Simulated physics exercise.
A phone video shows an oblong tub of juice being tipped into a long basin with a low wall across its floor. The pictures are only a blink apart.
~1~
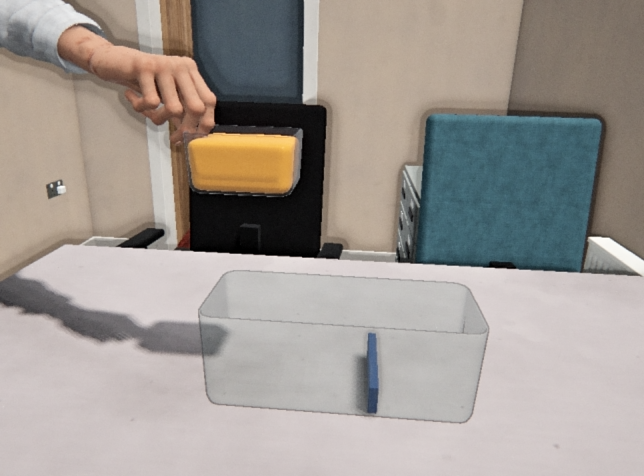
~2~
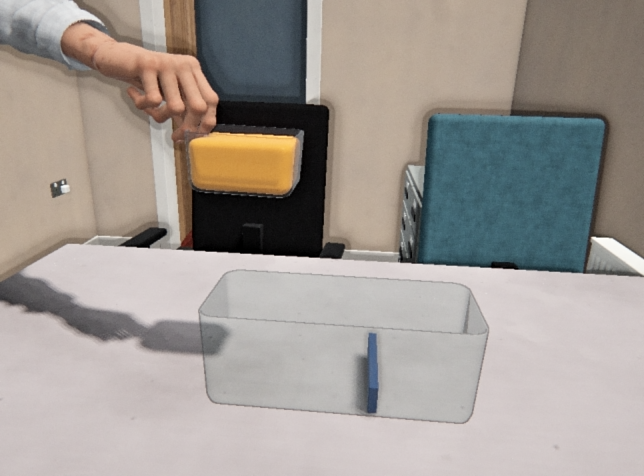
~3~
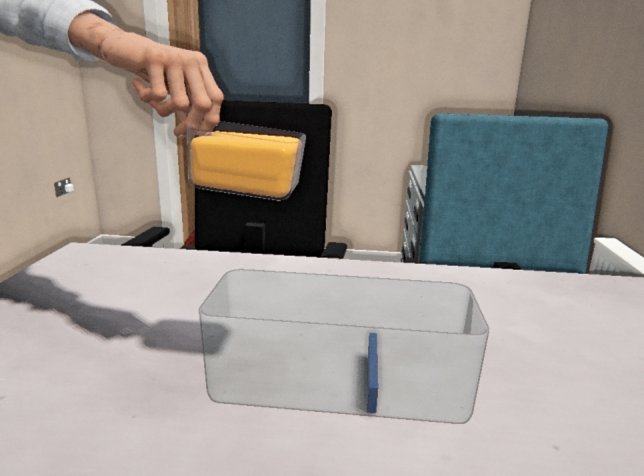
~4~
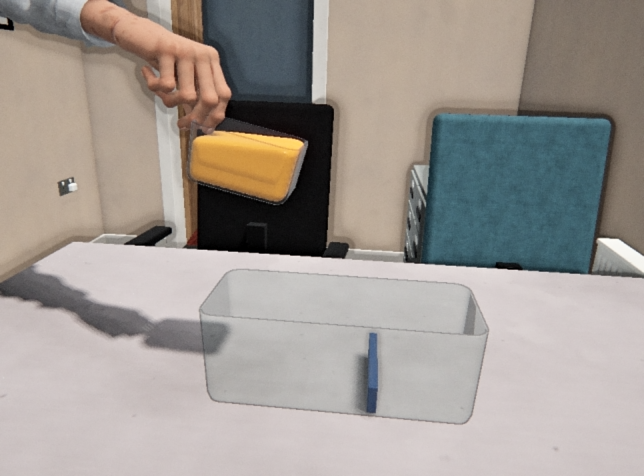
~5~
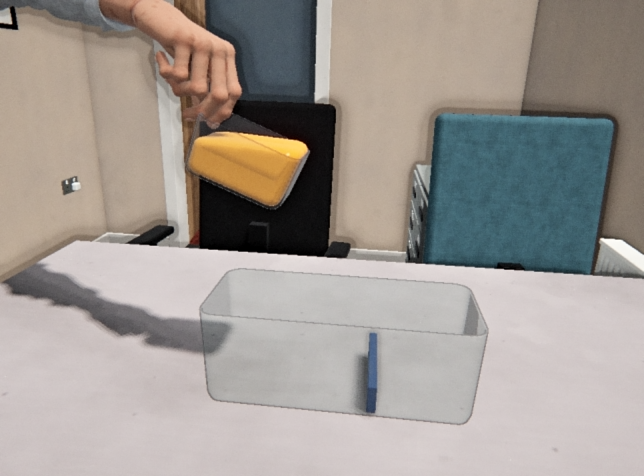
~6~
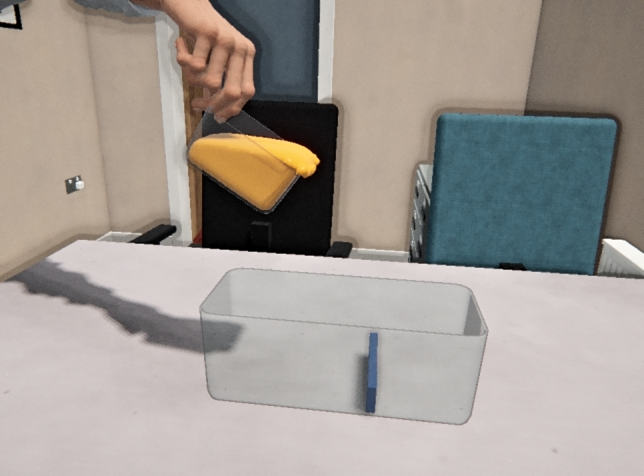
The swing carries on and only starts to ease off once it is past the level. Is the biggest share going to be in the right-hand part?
No - it will be in the left part.
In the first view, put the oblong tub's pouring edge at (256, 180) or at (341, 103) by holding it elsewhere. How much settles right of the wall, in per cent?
Close to 10 in a hundred, then close to 70 in a hundred.
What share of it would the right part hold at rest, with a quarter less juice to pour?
Roughly 5 in a hundred.
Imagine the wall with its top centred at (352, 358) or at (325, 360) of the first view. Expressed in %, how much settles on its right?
Roughly 55 % and 75 %.
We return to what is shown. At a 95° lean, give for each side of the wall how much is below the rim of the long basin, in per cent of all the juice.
Roughly 30 % on the left side and 0 % on the right side.
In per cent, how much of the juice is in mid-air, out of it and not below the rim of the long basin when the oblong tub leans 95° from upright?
50 per cent.
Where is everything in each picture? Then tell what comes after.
In the first picture, it leans 0°; its right rim is at (298, 135); the juice meets the walls at (198, 138) and (297, 142); the long basin's rim runs from (213, 292) to (478, 308); the wall's top is at (373, 359).
In the second picture, it leans 2°; its right rim is at (299, 136); the juice meets the walls at (199, 137) and (298, 142).
In the third picture, it leans 6°; its right rim is at (301, 140); the juice meets the walls at (201, 136) and (300, 144).
In the fourth picture, it leans 13°; its right rim is at (303, 148); the juice meets the walls at (204, 136) and (302, 145).
In the fifth picture, it leans 22°; its right rim is at (305, 157); the juice meets the walls at (205, 136) and (303, 150); 2 per cent is over the edge.
In the sixth picture, it leans 33°; its right rim is at (304, 168); the juice meets the walls at (204, 137) and (306, 161); 8 per cent is over the edge.
A moment on, the tilt is 95° and 18 per cent is still to pour, 29 is left of the wall and 2 right of it.
Next, the tilt is 109° and 3 per cent is still to pour, 81 is left of the wall and 10 right of it.
Then the tilt is 109° and 0 per cent is still to pour, 84 is left of the wall and 13 right of it.
Later the tilt is 109° and 0 per cent is still to pour, 84 is left of the wall and 13 right of it.
Finally, 84 per cent lies left of the wall, 13 right of it and 3 outside.
